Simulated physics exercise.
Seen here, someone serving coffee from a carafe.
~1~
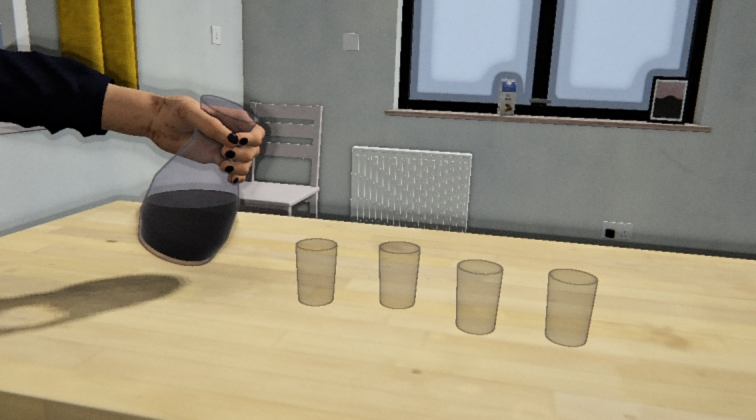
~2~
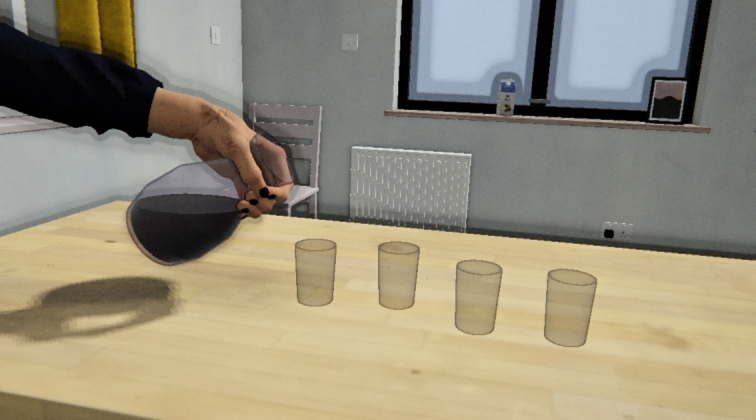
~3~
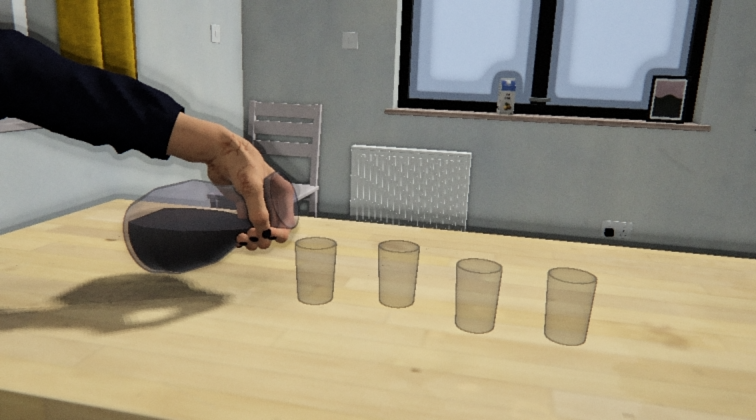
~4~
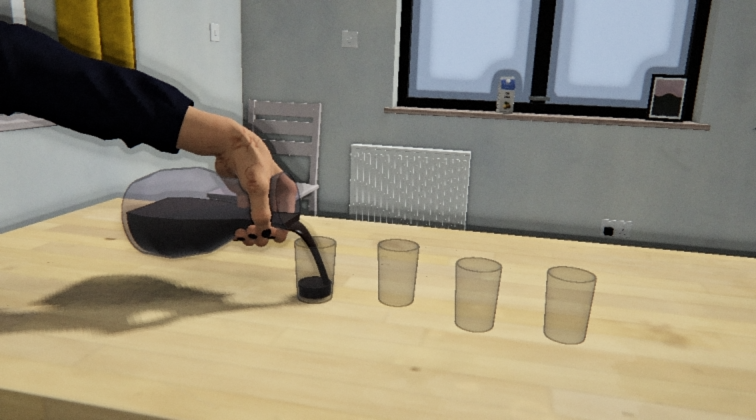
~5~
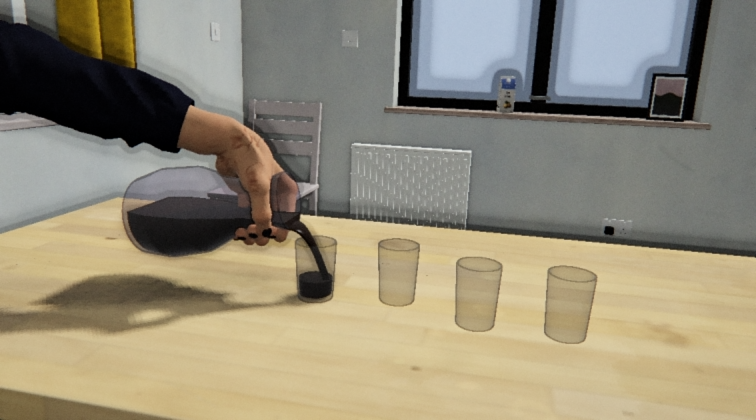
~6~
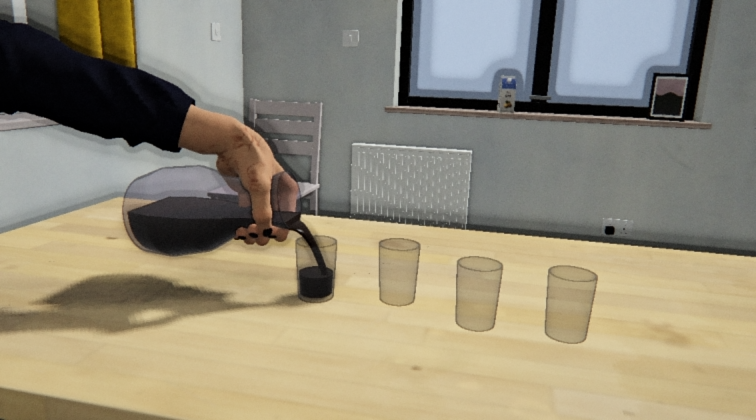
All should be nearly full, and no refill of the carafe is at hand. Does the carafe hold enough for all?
It goes round.
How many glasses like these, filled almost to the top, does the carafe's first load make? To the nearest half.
It makes near 6.5.
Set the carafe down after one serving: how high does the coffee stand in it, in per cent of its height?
I make it 30 per cent.
Next, the first is about two thirds full.
After that, the first is done and the carafe has nearly all of its load.
Finally, all four are full and about a third of the coffee is over.
